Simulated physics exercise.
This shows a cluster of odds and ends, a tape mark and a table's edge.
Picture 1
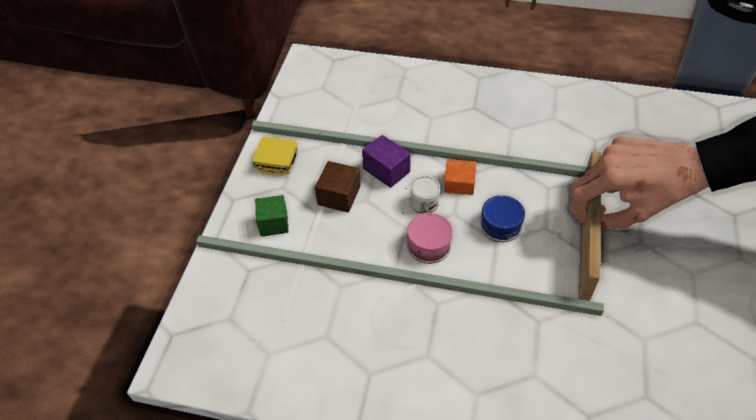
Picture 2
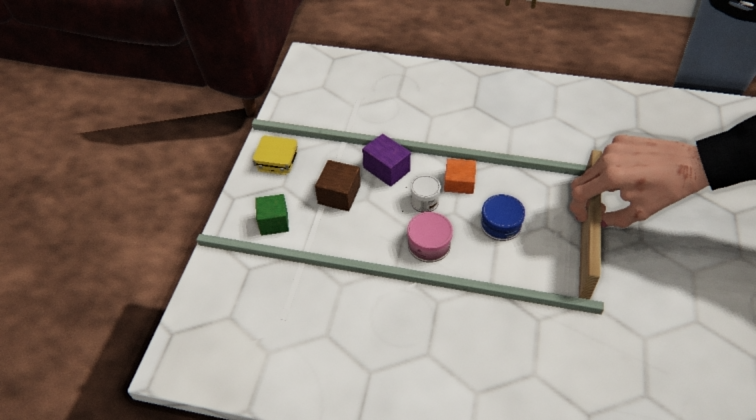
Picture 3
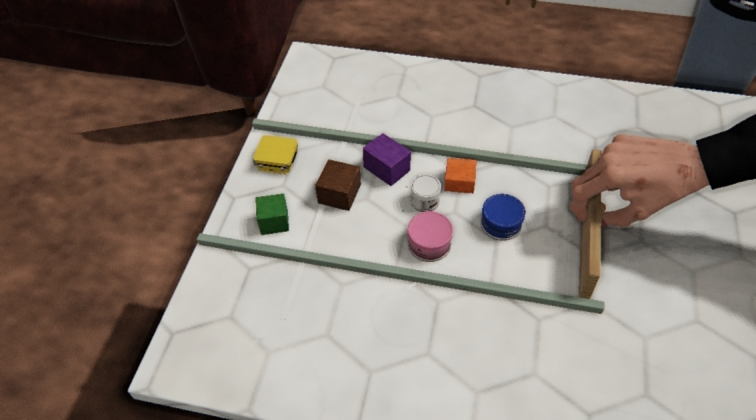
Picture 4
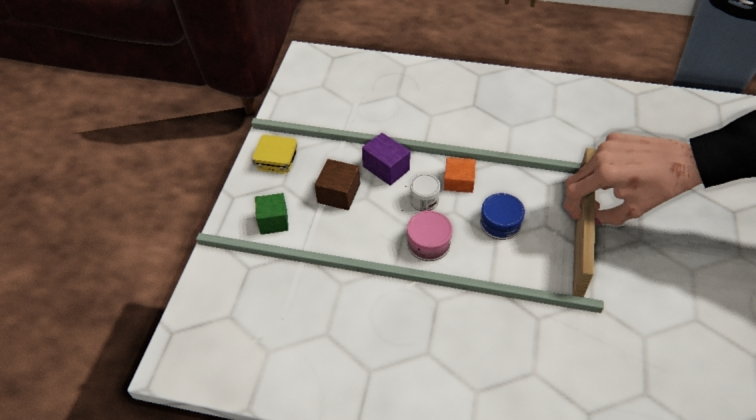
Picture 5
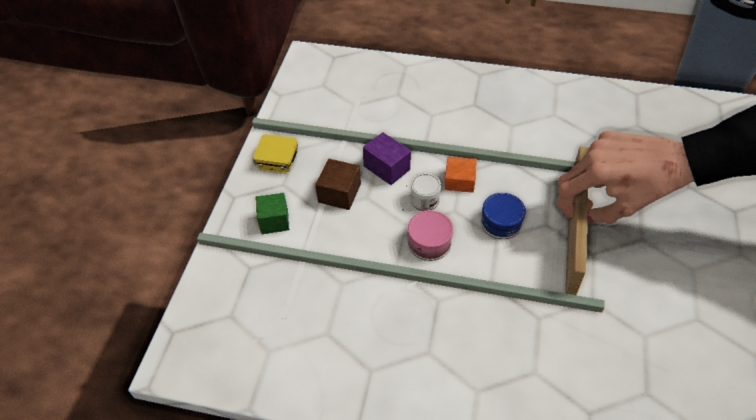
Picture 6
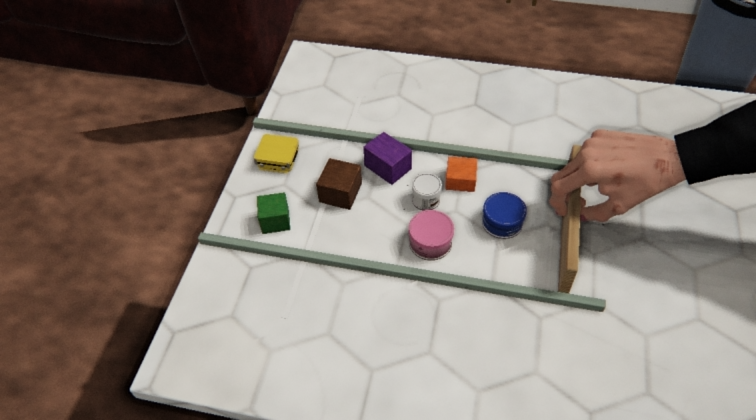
On a white hexagon-patterned tabletop, a hand holds a wooden board upright at the right end of two green rails, then slides it slightly left, while the small colourful blocks and round pots between the rails stay still.
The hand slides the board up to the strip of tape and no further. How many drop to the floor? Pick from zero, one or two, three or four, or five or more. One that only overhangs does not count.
The number that fall off is zero.
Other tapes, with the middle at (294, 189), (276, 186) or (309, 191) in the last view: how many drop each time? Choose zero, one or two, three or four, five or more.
The falls would be one to two; 3 or 4; not one.
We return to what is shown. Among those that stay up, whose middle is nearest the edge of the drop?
Foremost is the yellow case.
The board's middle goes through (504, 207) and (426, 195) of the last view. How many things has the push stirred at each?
By then 1, and 5.
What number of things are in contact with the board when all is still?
That makes 3.
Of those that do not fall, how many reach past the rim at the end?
0 of them.
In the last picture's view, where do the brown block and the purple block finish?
Near (265, 178) and (299, 140).
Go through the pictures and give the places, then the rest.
In the first frame, yellow case (276, 157); green block (272, 216); brown block (338, 187); board (591, 223); tape (326, 197).
In the second frame, green block (272, 215); blue pot (502, 218).
In the third frame, brown block (339, 185); board (591, 221).
In the fourth frame, yellow case (276, 155); purple block (386, 159).
In the fifth frame, green block (273, 214); pink pot (430, 236).
In the sixth frame, yellow case (278, 154); green block (274, 213); brown block (340, 184); board (571, 217); tape (327, 194).
Soon after, none off yet; yellow case at rest near (278, 154); green block at rest near (274, 213); brown block at rest near (340, 184).
Then, none off yet; yellow case at rest near (278, 154); green block at rest near (274, 213); brown block moved about its own width near (302, 182).
At rest, the number that fall off is zero.
